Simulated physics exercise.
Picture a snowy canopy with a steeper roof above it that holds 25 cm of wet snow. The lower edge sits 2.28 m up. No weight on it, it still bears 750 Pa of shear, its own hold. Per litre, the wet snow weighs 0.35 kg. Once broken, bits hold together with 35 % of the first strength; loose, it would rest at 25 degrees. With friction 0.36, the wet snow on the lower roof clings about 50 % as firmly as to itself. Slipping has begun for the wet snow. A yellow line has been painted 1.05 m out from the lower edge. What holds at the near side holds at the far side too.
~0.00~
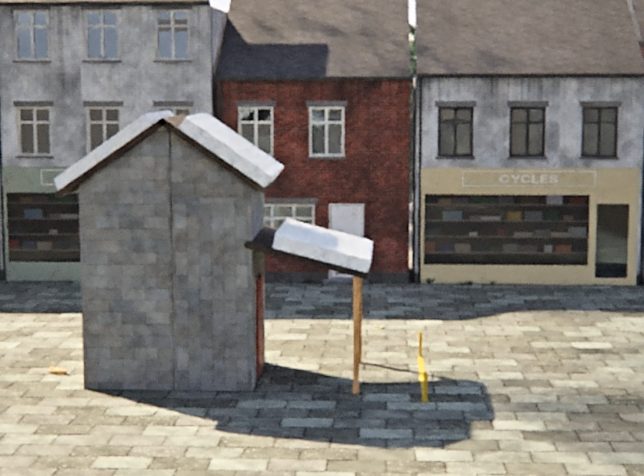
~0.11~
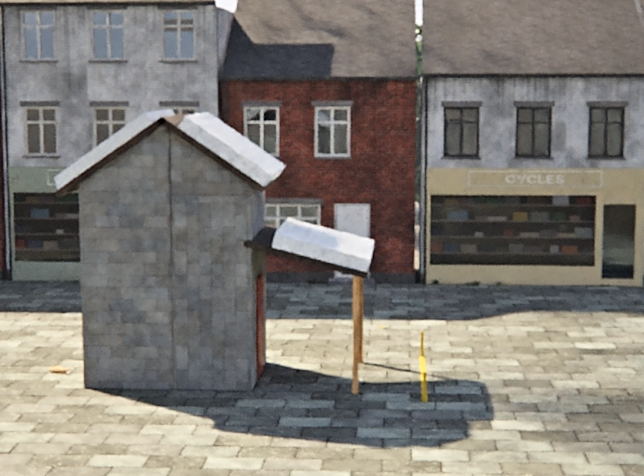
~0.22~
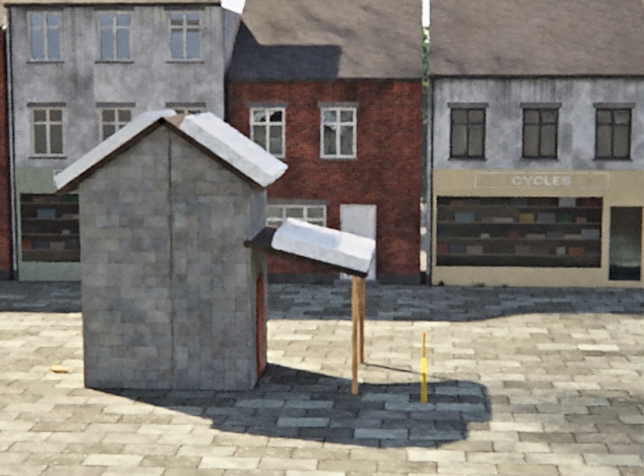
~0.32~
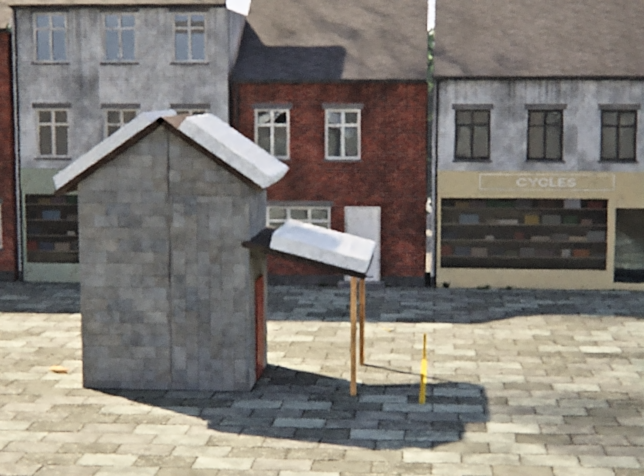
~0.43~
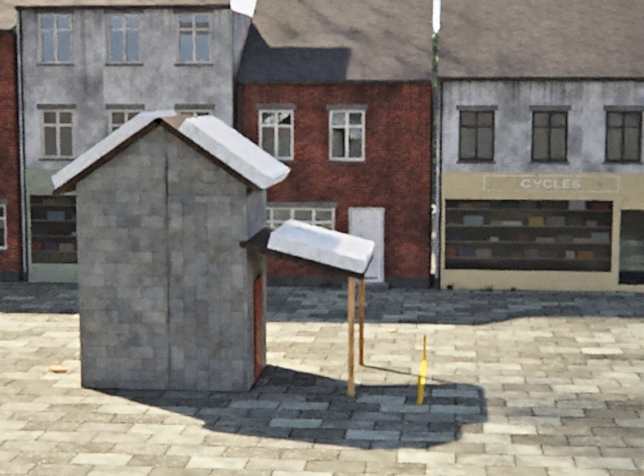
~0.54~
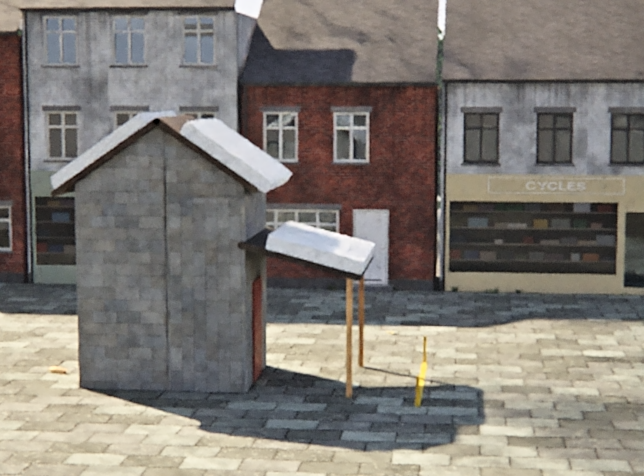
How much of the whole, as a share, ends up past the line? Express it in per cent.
Something like 0 per cent.
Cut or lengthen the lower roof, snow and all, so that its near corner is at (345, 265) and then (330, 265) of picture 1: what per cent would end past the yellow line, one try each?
Roughly 1 % and then 5 %.
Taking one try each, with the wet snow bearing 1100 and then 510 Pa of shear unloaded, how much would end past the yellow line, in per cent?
0 in a hundred, followed by 3 in a hundred.
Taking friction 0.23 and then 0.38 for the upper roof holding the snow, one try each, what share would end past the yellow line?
I'd say 16 %, followed by 1 %.
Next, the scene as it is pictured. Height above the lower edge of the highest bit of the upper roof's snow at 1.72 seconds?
Snow top above lower edge: Approx. 1.8 m.
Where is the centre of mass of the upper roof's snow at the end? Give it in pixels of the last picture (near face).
Close to (310, 237) in the last picture.
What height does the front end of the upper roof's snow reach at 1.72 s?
Somewhere around 2.8 metres, I'd say.
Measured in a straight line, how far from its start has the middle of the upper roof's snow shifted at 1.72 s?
I'd put it near 1.8 m.
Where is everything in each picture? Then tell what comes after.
The first frame shows foremost bit of the wet snow at (266, 178).
The second frame shows foremost bit of the wet snow at (266, 177), its middle shifted 6 mm.
The third frame shows foremost bit of the wet snow at (266, 178), its middle shifted 2.3 cm.
The fourth frame shows foremost bit of the wet snow at (266, 179), its middle shifted 5.2 cm, 2 % of it past the upper edge, in one piece.
The fifth frame shows foremost bit of the wet snow at (266, 180), its middle shifted 9.5 cm, 5 % of it past the upper edge, in one piece.
The sixth frame shows foremost bit of the wet snow at (266, 178), its middle shifted 15 cm, 8 % of it past the upper edge, in one piece.
After 1.08 s, none is below the lower edge and 0 % is past the line.
After 1.72 s, none is below the lower edge and 0 % is past the line.
After 2.36 s, none is below the lower edge and 0 % is past the line.
After 3.00 s, none is below the lower edge and 0 % is past the line.
After 3.10 s, none is below the lower edge and 0 % is past the line.
